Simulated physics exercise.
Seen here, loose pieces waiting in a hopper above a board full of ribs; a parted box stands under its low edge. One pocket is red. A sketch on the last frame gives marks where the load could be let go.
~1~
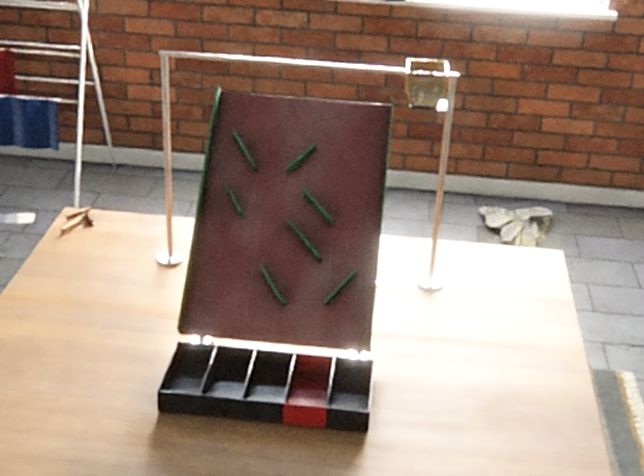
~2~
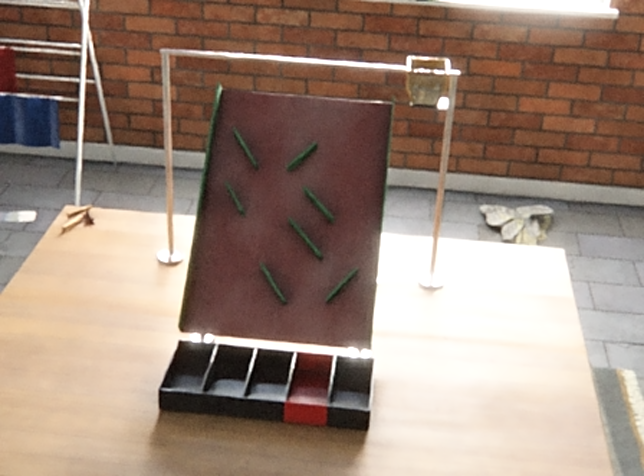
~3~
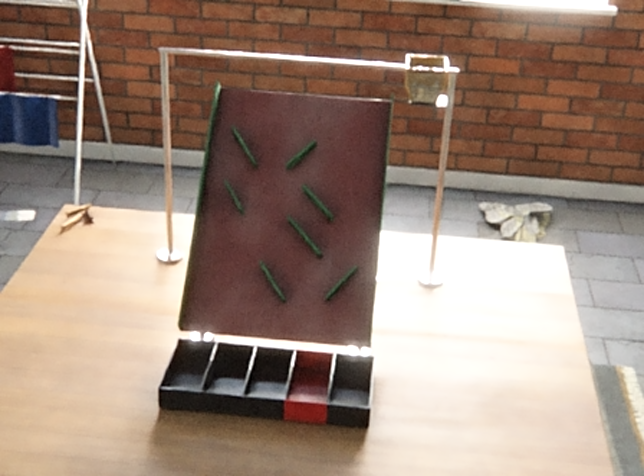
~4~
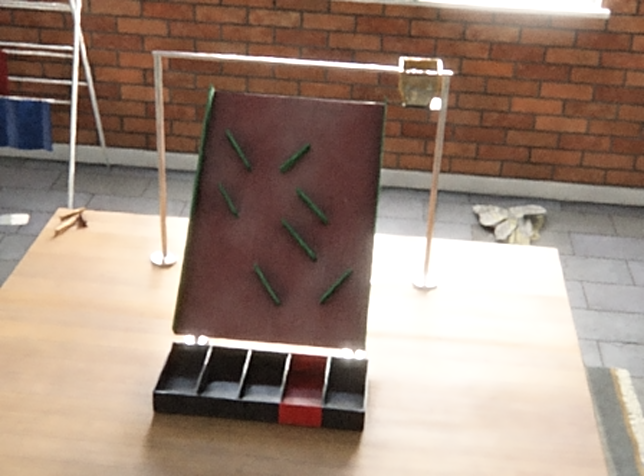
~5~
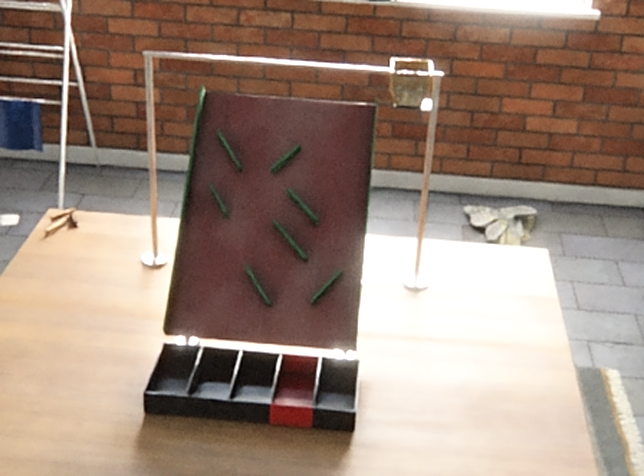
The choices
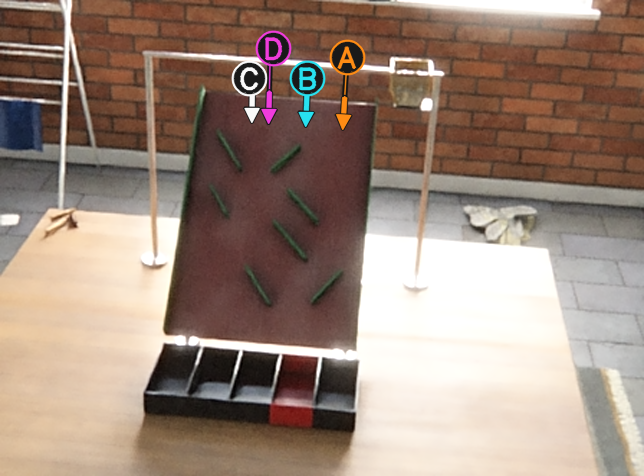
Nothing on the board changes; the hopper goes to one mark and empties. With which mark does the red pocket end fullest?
Choose C.
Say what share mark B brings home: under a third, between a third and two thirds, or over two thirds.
It is under a third.
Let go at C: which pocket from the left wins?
It is the fourth one.
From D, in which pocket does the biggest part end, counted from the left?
It is the second one.
On the marked copy, mark A meets the board at (343, 124); mark B meets the board at (305, 121); mark C meets the board at (251, 117); mark D meets the board at (268, 118).
With A, roughly a quarter in the red pocket, the larger part in other pockets.
With B, roughly a quarter in the red pocket, the larger part in other pockets.
With C, the larger part in the red pocket, roughly a quarter in other pockets.
With D, roughly a quarter in the red pocket, the larger part in other pockets.
